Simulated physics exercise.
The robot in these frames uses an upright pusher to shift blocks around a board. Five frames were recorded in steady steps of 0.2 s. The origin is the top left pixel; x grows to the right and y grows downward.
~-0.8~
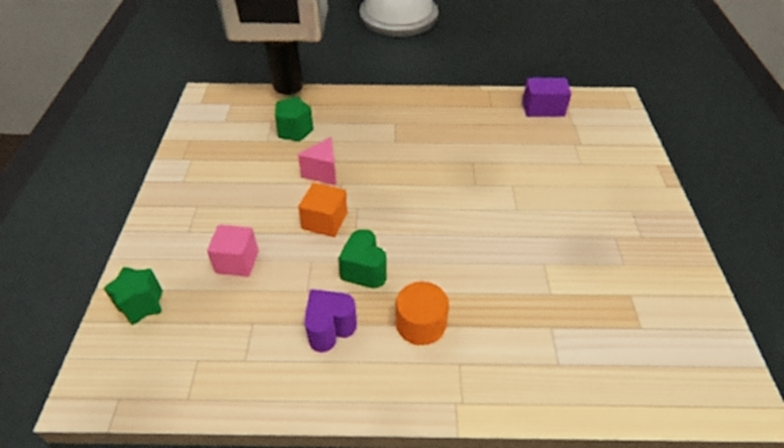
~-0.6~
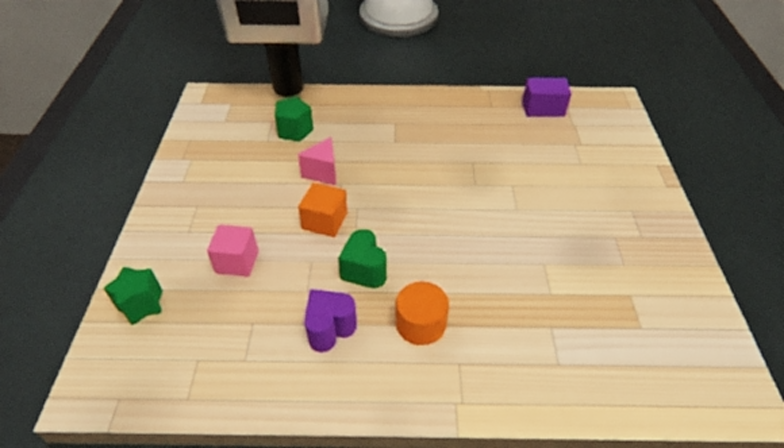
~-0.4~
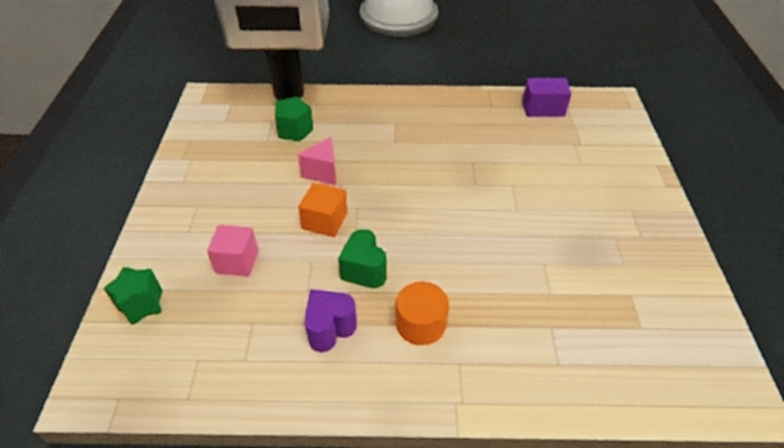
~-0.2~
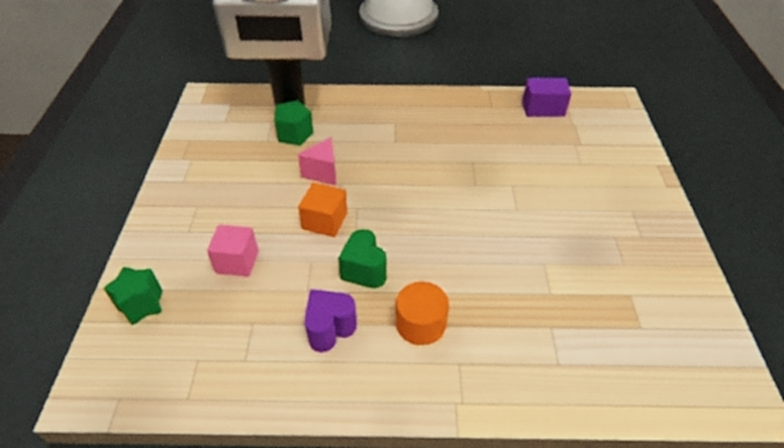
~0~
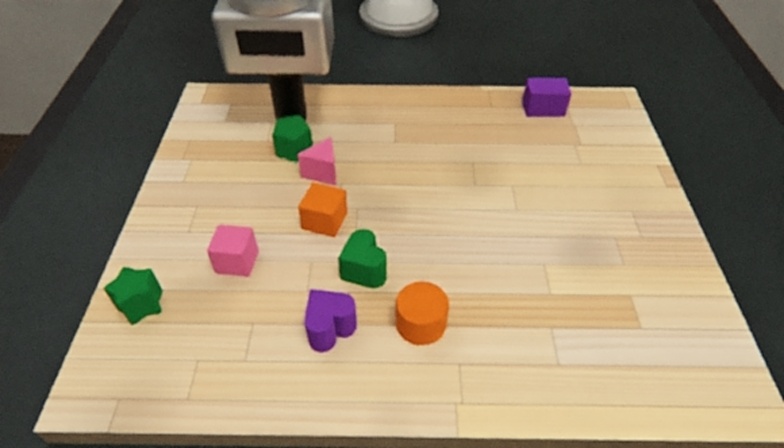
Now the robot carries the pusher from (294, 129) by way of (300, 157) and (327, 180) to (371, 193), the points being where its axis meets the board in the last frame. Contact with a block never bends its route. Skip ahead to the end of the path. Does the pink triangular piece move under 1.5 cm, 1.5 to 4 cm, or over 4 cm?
Beyond 4 cm.
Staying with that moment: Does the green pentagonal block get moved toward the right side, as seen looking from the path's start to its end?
The answer is yes.
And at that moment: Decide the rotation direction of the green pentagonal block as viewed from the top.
Short answer: Clockwise.
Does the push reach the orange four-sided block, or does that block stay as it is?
It gets no push and keeps its place.
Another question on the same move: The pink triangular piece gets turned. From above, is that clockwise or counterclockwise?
From above, it looks like the pink triangular piece goes clockwise.
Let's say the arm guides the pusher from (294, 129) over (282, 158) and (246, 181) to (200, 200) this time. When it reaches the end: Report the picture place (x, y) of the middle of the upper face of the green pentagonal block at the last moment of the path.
The green pentagonal block ends near (281, 167).
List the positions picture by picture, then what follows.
The first frame shows tip of the pusher at (288, 87), middles of tops, green pentagonal block at (291, 107), pink triangular piece at (321, 151), orange four-sided block at (322, 197).
The second frame shows pusher at (288, 88), nothing pushed.
The third frame shows pusher at (289, 94), nothing pushed.
The fourth frame shows pusher at (290, 104), green pentagonal block at (291, 111).
The fifth frame shows pusher at (292, 118), green pentagonal block at (291, 127), pink triangular piece at (321, 151), orange four-sided block at (322, 197).
On the path given first. One third of the way, pusher at (299, 146); green pentagonal block at (292, 157), turned 20° clockwise; pink triangular piece at (325, 157), turned 40° anticlockwise.
Two thirds of the way, pusher at (327, 169); green pentagonal block at (293, 173), turned 50° clockwise; pink triangular piece at (346, 171).
At the end, pusher at (370, 182); green pentagonal block at (293, 173), turned 50° clockwise; pink triangular piece at (381, 190), turned 30° clockwise; orange four-sided block unmoved.
